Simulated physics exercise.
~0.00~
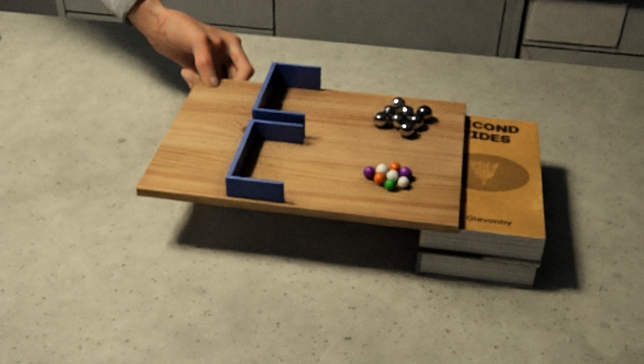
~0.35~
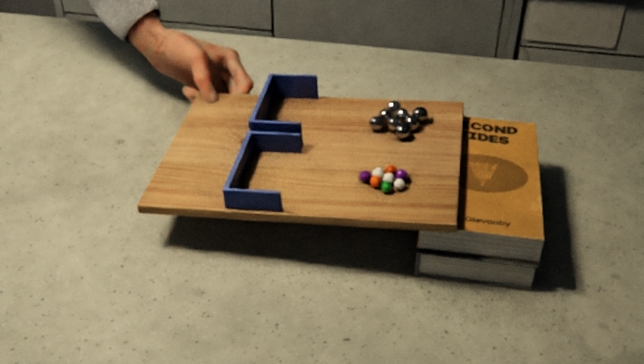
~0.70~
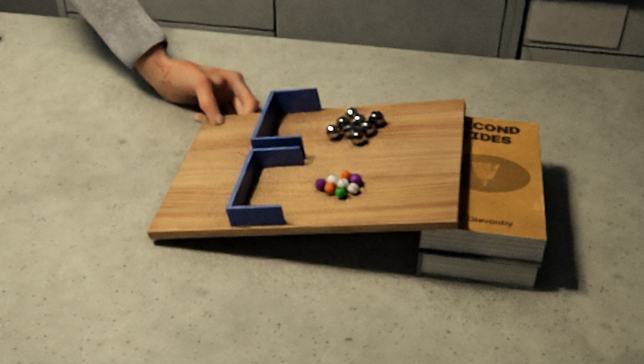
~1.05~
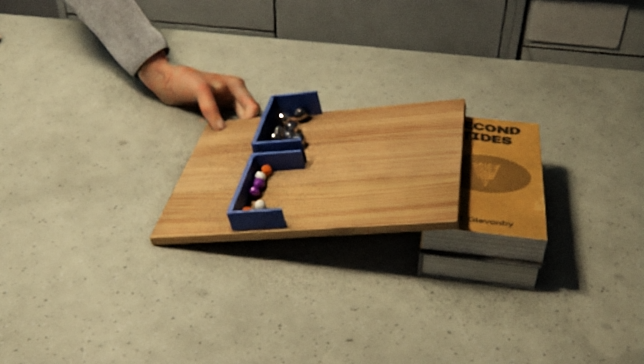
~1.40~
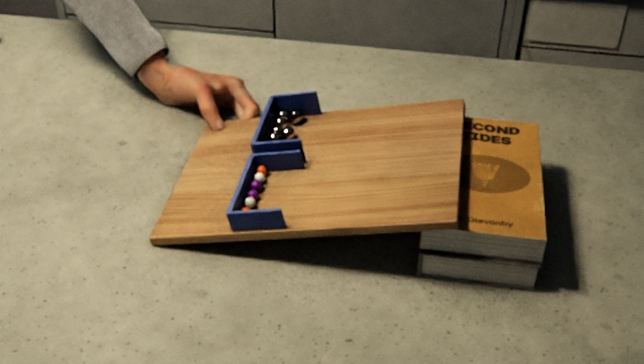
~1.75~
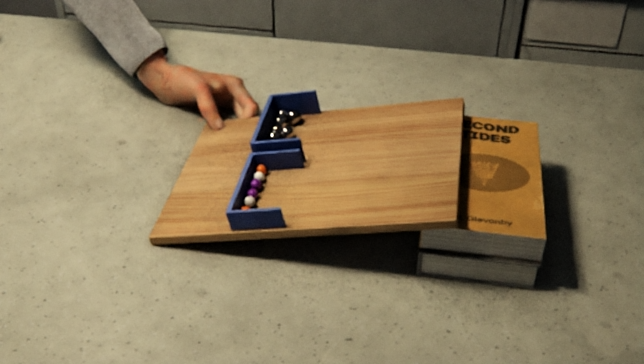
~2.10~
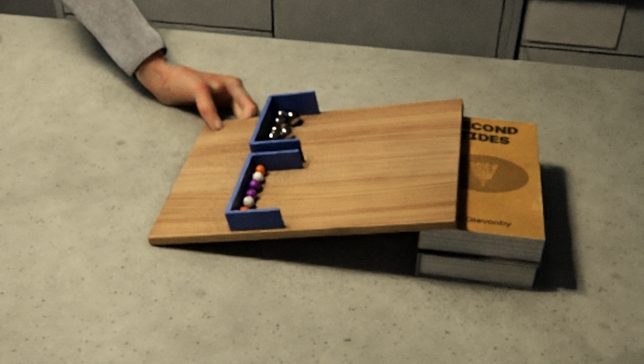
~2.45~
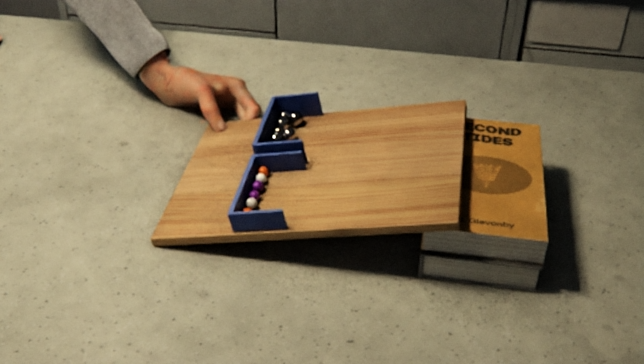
On a speckled grey counter, a hand lowers the left end of a wooden board propped on a pile of books, and clusters of shiny metal balls and small coloured balls roll down leftward. Each group gathers inside its own blue barrier and stays there as the board rests tilted.
